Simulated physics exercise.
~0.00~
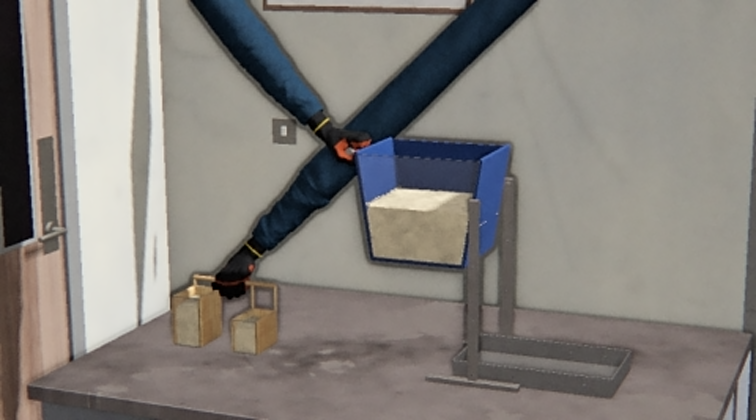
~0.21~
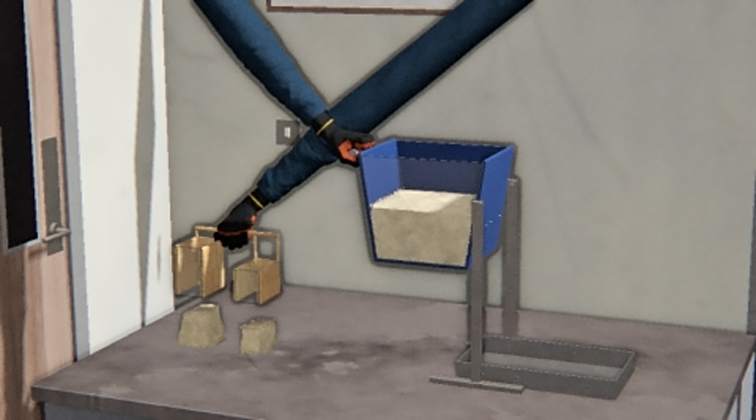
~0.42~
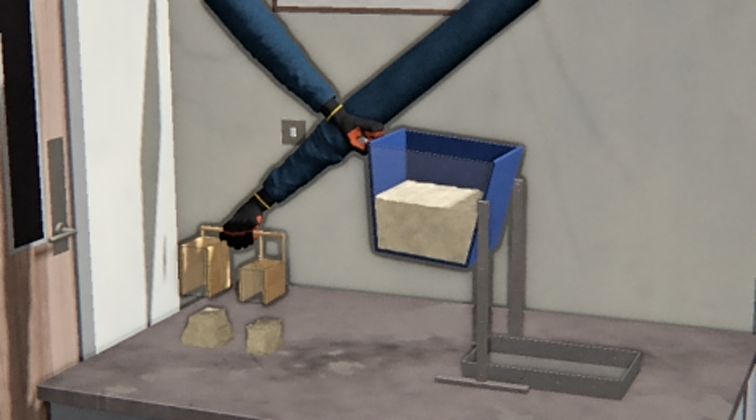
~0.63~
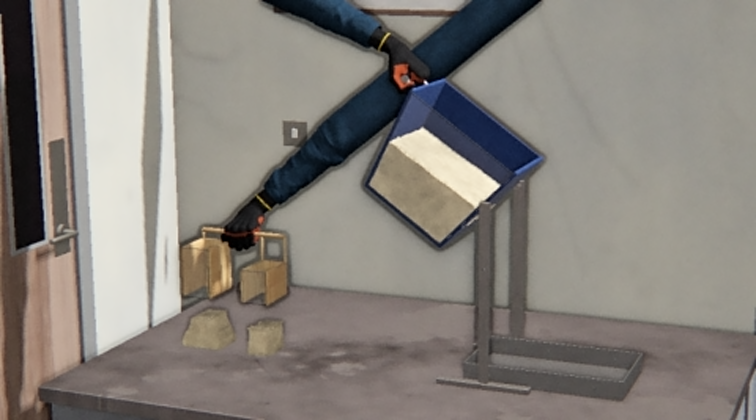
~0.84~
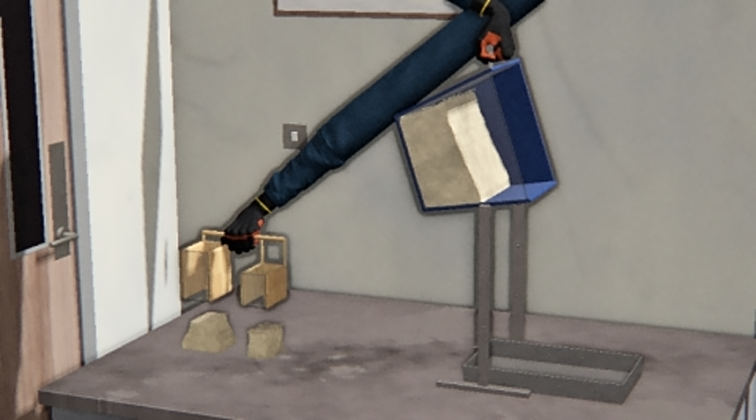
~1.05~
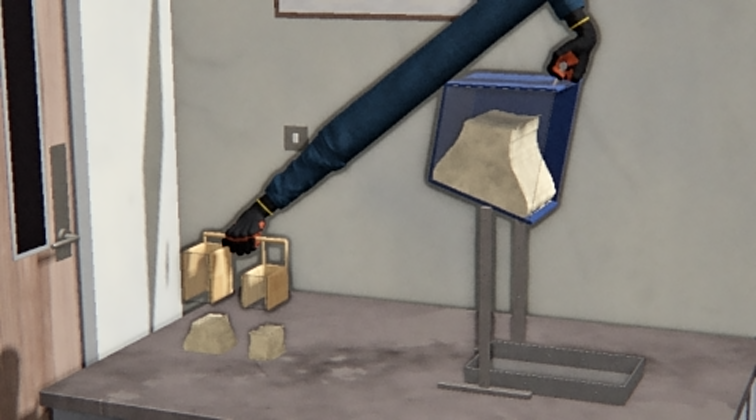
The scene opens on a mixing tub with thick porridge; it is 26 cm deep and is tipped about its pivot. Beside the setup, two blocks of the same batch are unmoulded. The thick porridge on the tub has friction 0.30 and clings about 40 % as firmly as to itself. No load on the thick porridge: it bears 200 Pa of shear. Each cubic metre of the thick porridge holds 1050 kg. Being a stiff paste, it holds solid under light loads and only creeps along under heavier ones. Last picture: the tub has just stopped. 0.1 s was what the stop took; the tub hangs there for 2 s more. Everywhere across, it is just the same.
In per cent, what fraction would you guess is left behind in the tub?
My guess is 0 per cent.
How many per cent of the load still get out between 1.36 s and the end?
Some 30 per cent.
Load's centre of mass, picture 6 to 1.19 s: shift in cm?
The change is near 11 cm.
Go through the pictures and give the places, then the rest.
In the first frame, handle-side rim at (358, 153), tilt 0 degrees; top of the thick porridge at (373, 205); blocks stand 11 cm, 7.3 cm (left to right).
In the second frame, handle-side rim at (361, 155), tilt 0 degrees; top of the thick porridge at (376, 206); blocks stand 9.3 cm, 7.1 cm (left to right).
In the third frame, handle-side rim at (371, 144), tilt 5 degrees; top of the thick porridge at (380, 198); blocks stand 8.4 cm, 7.1 cm (left to right).
In the fourth frame, handle-side rim at (413, 92), tilt 36 degrees; top of the thick porridge at (391, 144); blocks stand 8.3 cm, 7.1 cm (left to right).
In the fifth frame, handle-side rim at (491, 72), tilt 72 degrees; top of the thick porridge at (441, 104); blocks stand 8.3 cm, 7.1 cm (left to right).
In the sixth frame, handle-side rim at (555, 93), tilt 100 degrees; top of the thick porridge at (469, 122); blocks stand 8.3 cm, 7.1 cm (left to right).
After 1.19 s, the tub is at 100 degrees and holds 66 %.
After 1.36 s, the tub is at 100 degrees and holds 31 %.
After 1.53 s, the tub is at 100 degrees and holds 15 %.
After 1.70 s, the tub is at 100 degrees and holds 0 %.
After 3.05 s, at the end, the tub is at 100 degrees and holds 0 %.
